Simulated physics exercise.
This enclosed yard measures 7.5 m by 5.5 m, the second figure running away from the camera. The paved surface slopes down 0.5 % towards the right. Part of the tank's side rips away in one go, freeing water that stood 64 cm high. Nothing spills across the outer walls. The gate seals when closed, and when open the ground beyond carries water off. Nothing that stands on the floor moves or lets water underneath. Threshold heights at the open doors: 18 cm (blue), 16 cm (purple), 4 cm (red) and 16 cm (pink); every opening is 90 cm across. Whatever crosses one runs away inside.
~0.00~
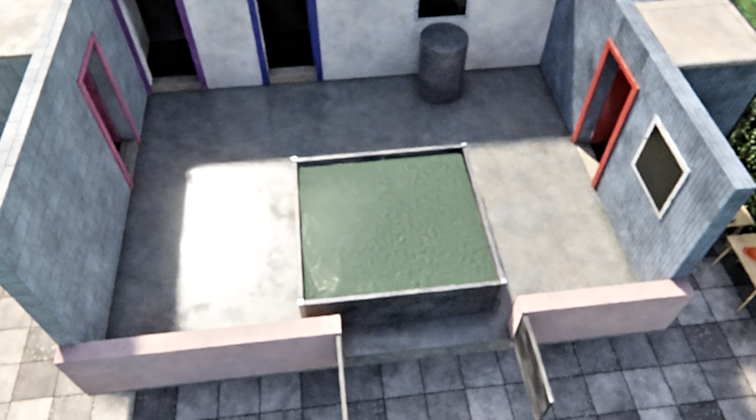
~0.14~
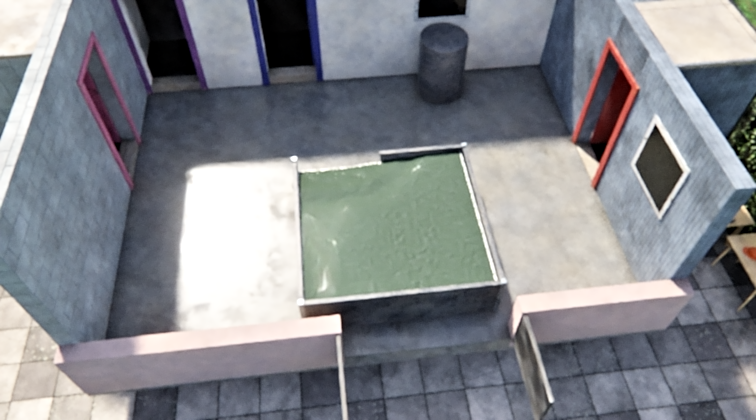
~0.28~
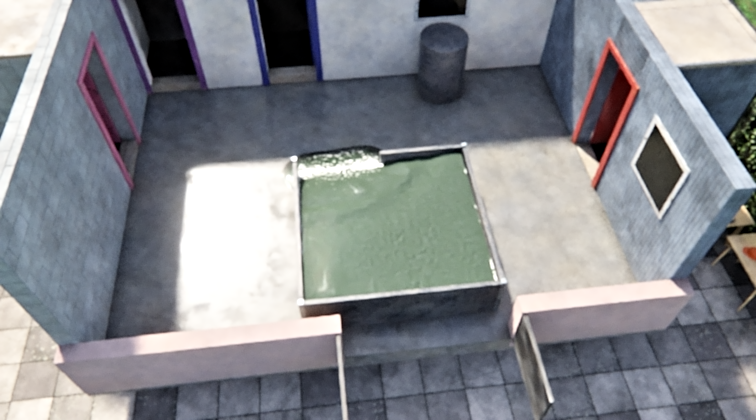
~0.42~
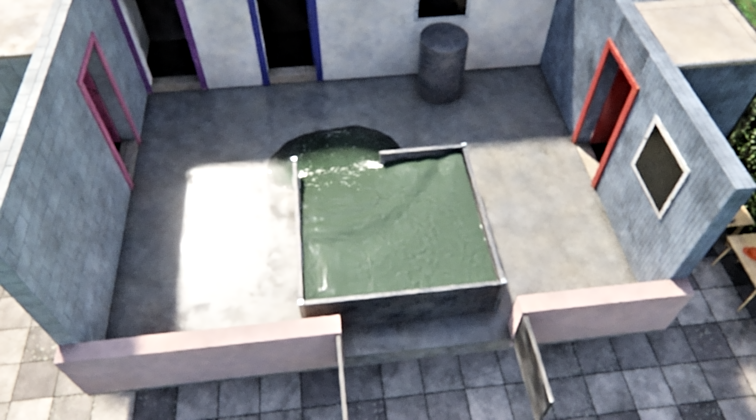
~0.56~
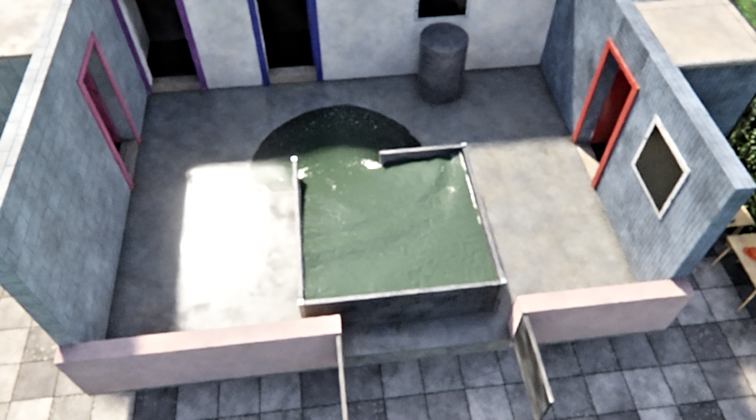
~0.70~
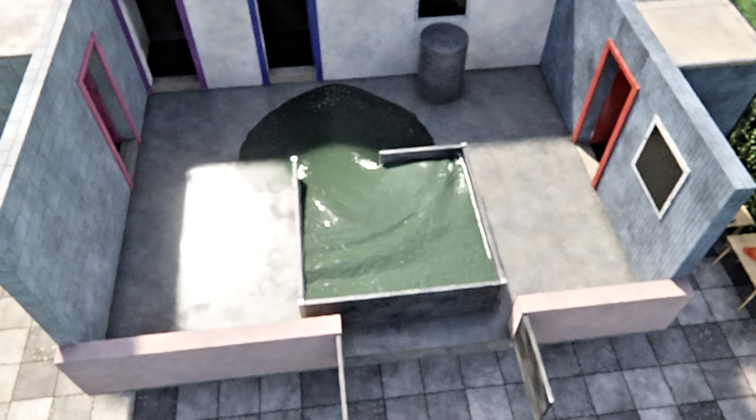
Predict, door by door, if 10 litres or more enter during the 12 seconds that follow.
Within that time: At the blue door it goes over the limit; at the purple door it passes the limit; at the red door it exceeds the limit; at the pink door it keeps below the limit.
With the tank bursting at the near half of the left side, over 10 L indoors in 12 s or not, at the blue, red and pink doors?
Then: Blue not over, red past it, pink below.
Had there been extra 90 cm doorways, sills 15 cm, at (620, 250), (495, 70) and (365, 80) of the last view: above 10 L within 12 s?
In that order: Below, below, past it.
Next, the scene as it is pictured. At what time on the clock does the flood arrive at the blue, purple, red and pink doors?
Arrival: Blue 0.8 s, purple 1.8 s, red 4.5 s, pink 2.6 s.
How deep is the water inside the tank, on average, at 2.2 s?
Roughly 41 cm on average.
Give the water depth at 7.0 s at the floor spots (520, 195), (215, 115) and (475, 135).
In that order: 2, 14 and 3 cm.
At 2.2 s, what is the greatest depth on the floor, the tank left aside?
Up to some 42 cm.
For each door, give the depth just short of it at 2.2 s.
In cm: Blue 34, purple 17, red 0, pink 0.
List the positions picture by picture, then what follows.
Still water, 64 cm deep, in the tank at (391, 220), in the first frame.
Water pours out on the tank's far side and has run 0.7 m, to a hidden place; typically 9 cm deep outside, 64 cm at the tank's back, in the second frame.
Water pours out on the tank's far side and has run 1.0 m, to a hidden place; typically 11 cm deep outside, 64 cm at the tank's back, in the third frame.
Water pours out on the tank's far side and has run 1.4 m, to (360, 129); typically 8 cm deep outside, 64 cm at the tank's back, in the fourth frame.
Water pours out on the tank's far side and has run 1.9 m, to (347, 107); typically 6 cm deep outside, 64 cm at the tank's back, in the fifth frame.
The front is at (332, 87), 2.5 m from the gap on the tank's far side; 5.4 m2 of floor is under water; 64 cm left at the back of the tank, in the sixth frame.
After 1.4 s water covers 25 % of the floor and is deepest (38 cm) near (320, 181); blue door 31 cm at the sill, 14 L in, purple door not reached, red door not reached, pink door not reached.
After 2.2 s water covers 35 % of the floor and is deepest (42 cm) near (149, 94); blue door 34 cm at the sill, 70 L in, purple door 17 cm at the sill, 0 L in, red door not reached, pink door not reached.
After 3.5 s water covers 50 % of the floor and is deepest (32 cm) near (158, 93); blue door 27 cm at the sill, 152 L in, purple door 26 cm at the sill, 30 L in, red door not reached, pink door 11 cm at the sill, 0 L in.
After 7.0 s water covers 95 % of the floor and is deepest (20 cm) near (416, 81); blue door 15 cm at the sill, 181 L in, purple door 19 cm at the sill, 92 L in, red door 9 cm at the sill, 25 L in, pink door 14 cm at the sill, 0 L in.
After 12.0 s water covers 100 % of the floor and is deepest (14 cm) near (292, 322); blue door 12 cm at the sill, 182 L in, purple door 12 cm at the sill, 97 L in, red door 10 cm at the sill, 99 L in, pink door 9 cm at the sill, 0 L in.
